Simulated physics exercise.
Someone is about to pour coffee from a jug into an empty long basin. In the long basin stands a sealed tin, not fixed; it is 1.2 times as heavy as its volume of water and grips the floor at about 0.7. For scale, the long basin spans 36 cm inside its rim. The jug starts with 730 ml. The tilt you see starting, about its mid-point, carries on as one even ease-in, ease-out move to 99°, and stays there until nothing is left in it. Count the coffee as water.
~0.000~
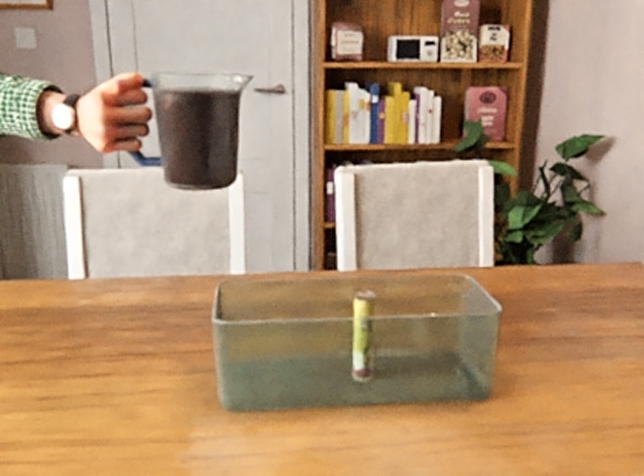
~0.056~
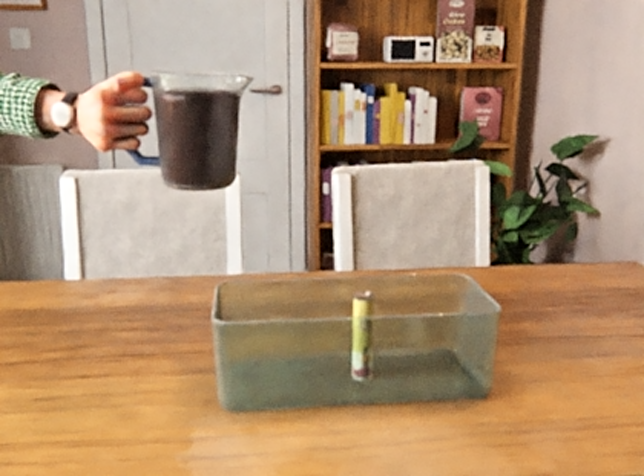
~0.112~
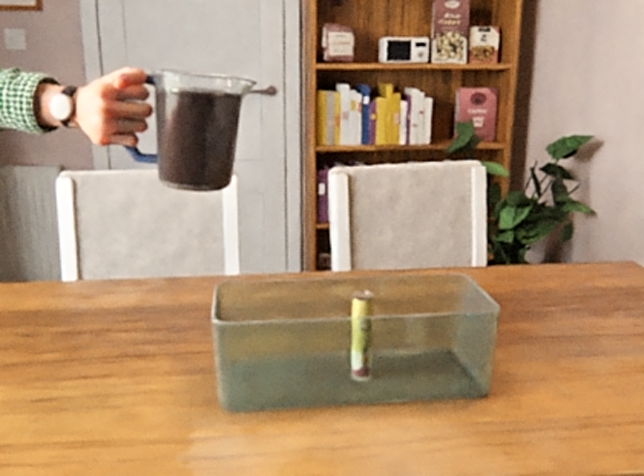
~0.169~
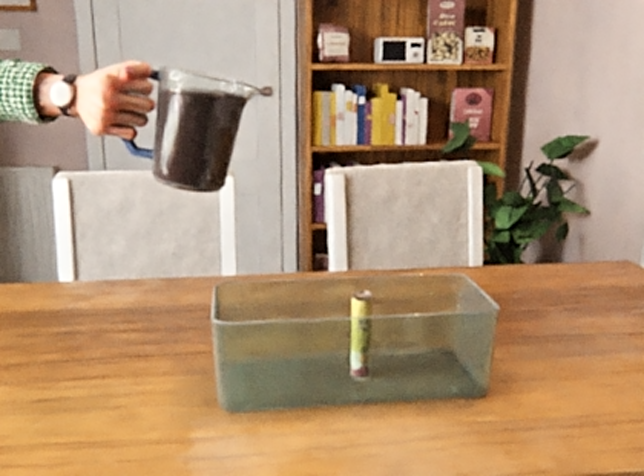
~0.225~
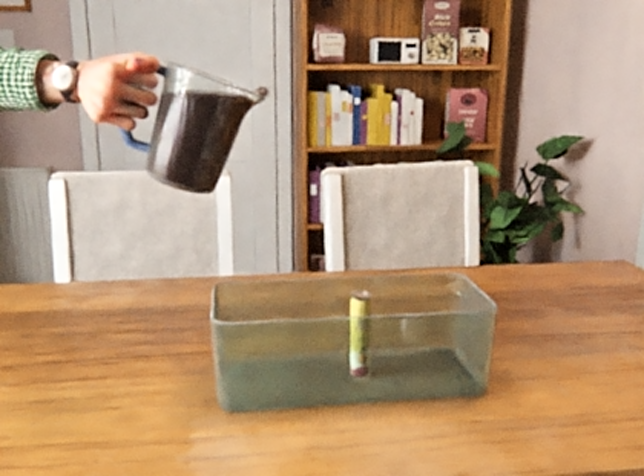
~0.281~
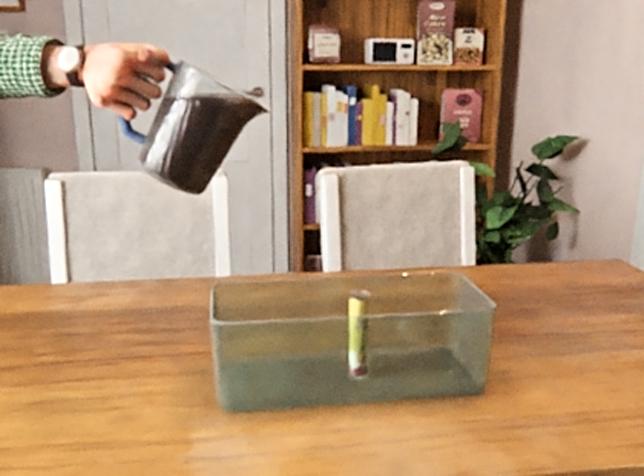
The video shows a hand holding a clear jug of dark liquid above a wooden table, to the upper left of a long, see-through basin with a small upright tin inside, and steadily tilting the jug toward the right.
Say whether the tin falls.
The tin falls.
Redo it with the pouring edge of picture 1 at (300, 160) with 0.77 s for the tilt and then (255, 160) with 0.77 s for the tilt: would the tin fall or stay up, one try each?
First it topples; then it stays up.
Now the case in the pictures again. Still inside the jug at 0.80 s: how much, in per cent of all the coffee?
Near 24 in a hundred.
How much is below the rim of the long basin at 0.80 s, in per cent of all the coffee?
Some 46 per cent.
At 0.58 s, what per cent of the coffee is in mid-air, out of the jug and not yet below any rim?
Near 26 in a hundred.
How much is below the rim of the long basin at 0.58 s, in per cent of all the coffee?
Some 6 per cent.
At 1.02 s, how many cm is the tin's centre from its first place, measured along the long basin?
Some 4 cm.
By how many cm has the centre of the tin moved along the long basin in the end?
Some 9.0 cm.
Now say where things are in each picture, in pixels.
The first picture shows tilt 0°; pouring edge (254, 75); surface from (156, 91) to (240, 91); the long basin's rim runs from (216, 302) to (485, 293); the tin's top is at (365, 299).
The second picture shows tilt 1°; pouring edge (255, 77); surface from (156, 90) to (240, 91).
The third picture shows tilt 5°; pouring edge (257, 81); surface from (158, 89) to (242, 94).
The fourth picture shows tilt 11°; pouring edge (262, 88); surface from (163, 91) to (246, 96).
The fifth picture shows tilt 19°; pouring edge (266, 98); surface from (162, 102) to (254, 98).
The sixth picture shows tilt 29°; pouring edge (269, 111); surface from (158, 114) to (264, 103).
Then, 0.58 s in, the tilt is 85° and 68 per cent is still to pour; the tin stands where it began.
Then, 0.80 s in, the tilt is 99° and 25 per cent is still to pour; the tin leans 6°.
Then, 1.02 s in, the tilt is 99° and 5 per cent is still to pour; the tin leans 25°.
Then, 1.27 s in, the tilt is 99° and 1 per cent is still to pour; the tin lies on its side.
Finally, the tin lies on its side.
